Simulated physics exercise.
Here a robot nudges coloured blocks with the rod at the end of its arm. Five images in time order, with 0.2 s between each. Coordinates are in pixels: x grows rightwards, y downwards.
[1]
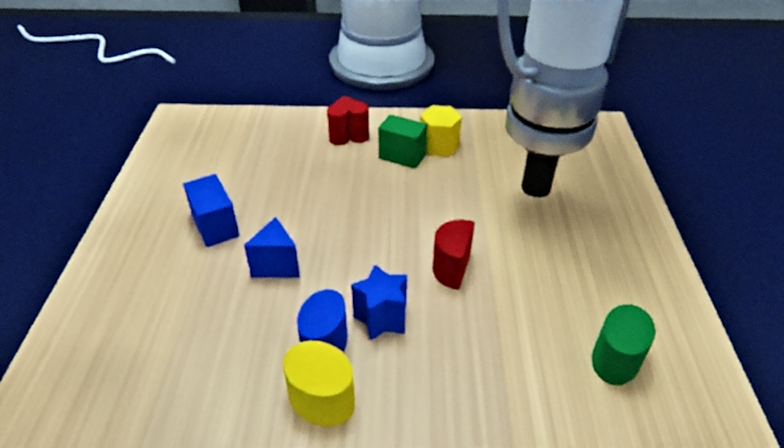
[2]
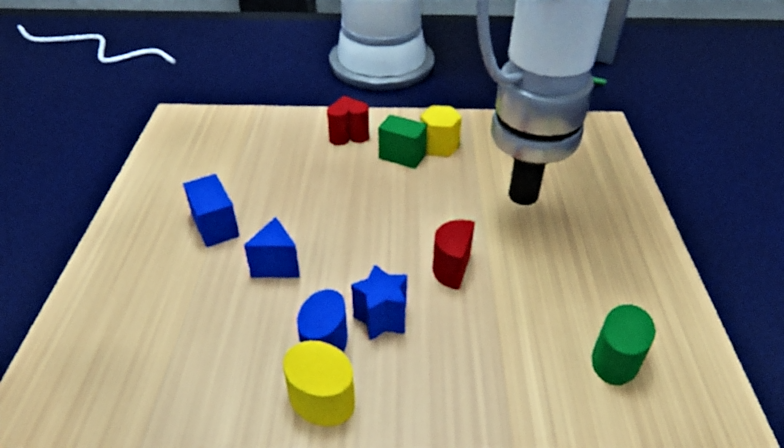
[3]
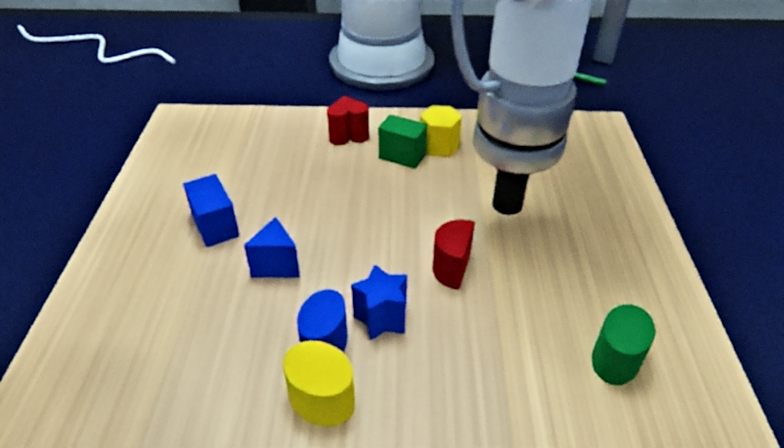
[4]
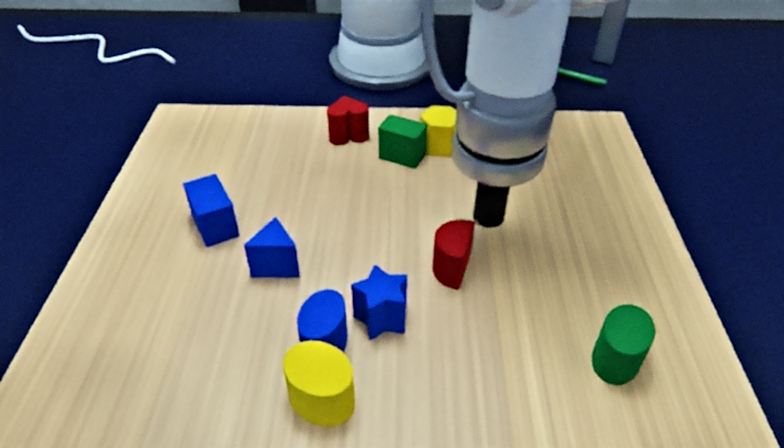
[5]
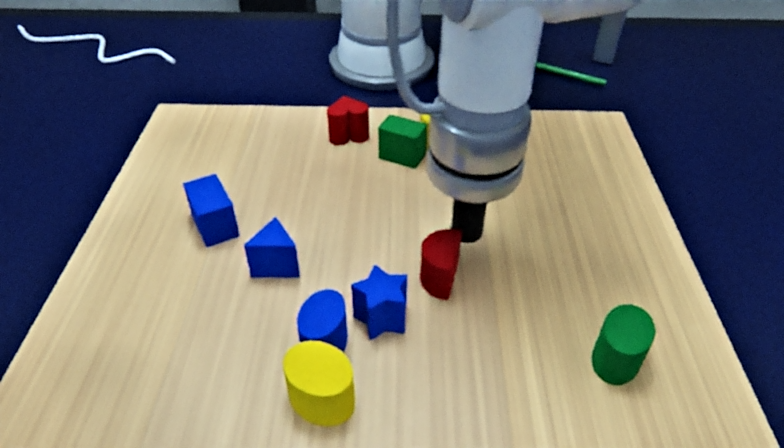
At first, the robot arm's dark rod hovers over the upper right of a wooden board scattered with red, green, yellow and blue blocks. The arm moves down and to the left toward the red D-shaped block, then nudges it slightly left, while the other blocks stay still.
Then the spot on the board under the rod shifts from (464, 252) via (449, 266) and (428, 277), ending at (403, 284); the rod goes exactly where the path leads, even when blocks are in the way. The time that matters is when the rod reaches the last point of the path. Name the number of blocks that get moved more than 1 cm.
Number moved: 2.
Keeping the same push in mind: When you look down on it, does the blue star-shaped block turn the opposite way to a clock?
Final answer: No.
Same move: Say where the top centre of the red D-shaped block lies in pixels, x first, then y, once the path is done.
Put as a pixel place, it's (406, 287).
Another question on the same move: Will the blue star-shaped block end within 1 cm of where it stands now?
Answer: No.
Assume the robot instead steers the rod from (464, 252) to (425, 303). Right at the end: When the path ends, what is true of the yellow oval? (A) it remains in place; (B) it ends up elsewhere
Correct choice: A.
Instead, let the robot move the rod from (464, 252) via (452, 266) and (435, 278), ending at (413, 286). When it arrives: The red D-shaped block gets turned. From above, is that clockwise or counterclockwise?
If we look at it from overhead, the red D-shaped block pivots counter-clockwise.
What follows on the original path. Halfway along, rod at (439, 254); blue star-shaped block at (373, 293), turned 15° clockwise; red D-shaped block at (417, 272).
At the end, rod at (404, 265); blue oval unmoved; blue star-shaped block at (369, 305), turned 35° clockwise; red D-shaped block at (406, 287), turned 60° anticlockwise.
